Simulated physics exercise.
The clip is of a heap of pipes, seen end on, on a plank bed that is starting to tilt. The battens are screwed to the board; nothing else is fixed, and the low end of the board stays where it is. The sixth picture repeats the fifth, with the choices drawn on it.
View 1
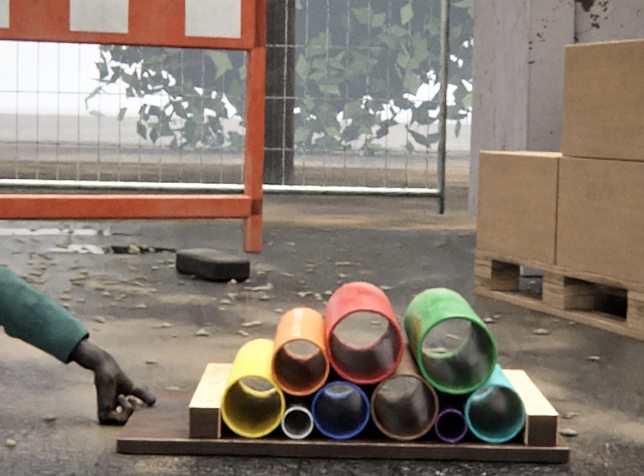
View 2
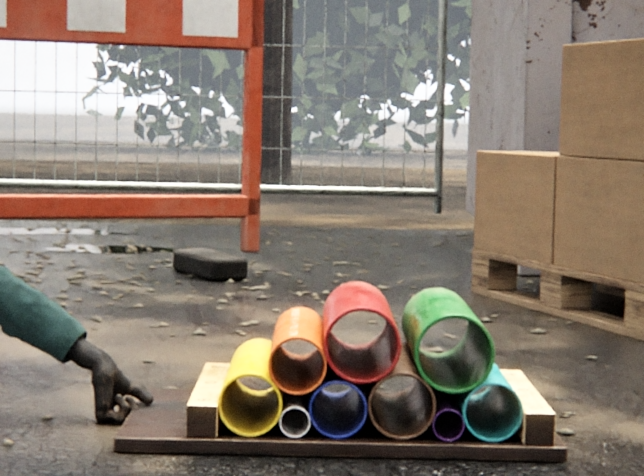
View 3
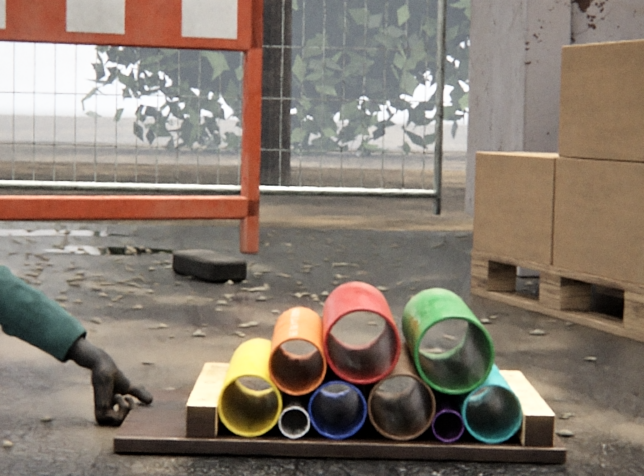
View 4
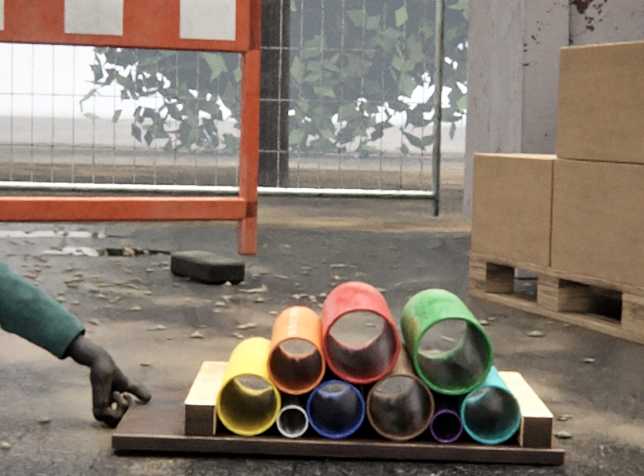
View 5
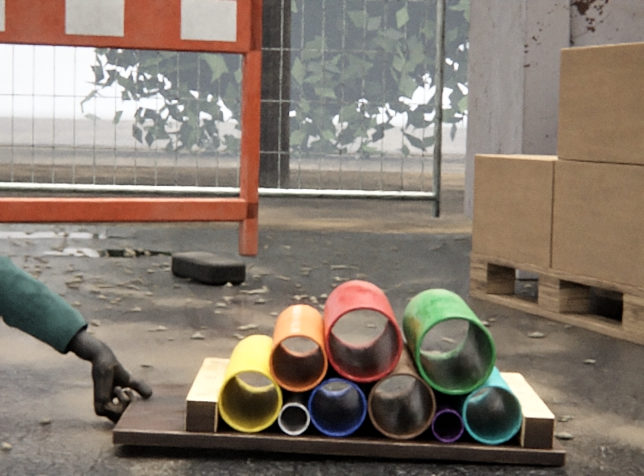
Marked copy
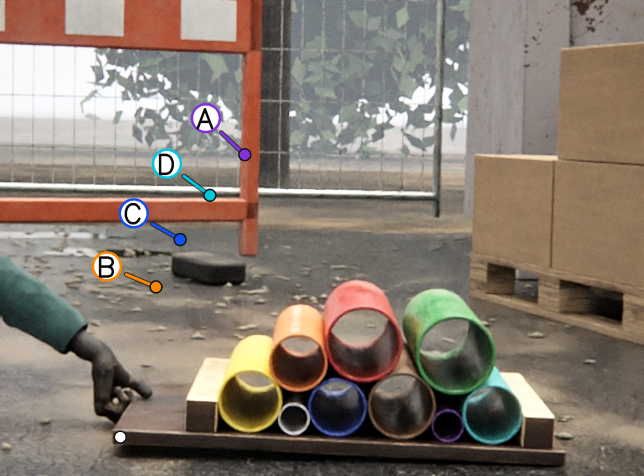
A dark-gloved hand in a green sleeve rests at the left end of a low plank on wet, littered ground, seen from the front at a low height. Yellow, orange, red and green pipes sit above or beside smaller white, blue, brown, purple and teal ones between pale battens, with an orange barrier behind and boxes right. The hand shifts slightly at the board's left end, while the pipes barely move.
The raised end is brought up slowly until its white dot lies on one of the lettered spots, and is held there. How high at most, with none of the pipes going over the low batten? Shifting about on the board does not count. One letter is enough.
Lift it to C and no more.
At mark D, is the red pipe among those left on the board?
No.
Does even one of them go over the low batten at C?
No.
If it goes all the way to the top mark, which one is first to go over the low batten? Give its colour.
First is the green one.
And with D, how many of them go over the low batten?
At D the number is two.
On the marked copy, A at (245, 155); B at (156, 287); C at (180, 240); D at (210, 195); the white dot at (120, 437).
Taking C. A third of the way, board at 17°.
Two thirds of the way, board at 28°.
When it is over, board at 28°, none over the low batten.
As for the rest, A two over the low batten (green, red); B none over the low batten; D two over the low batten (green, red).
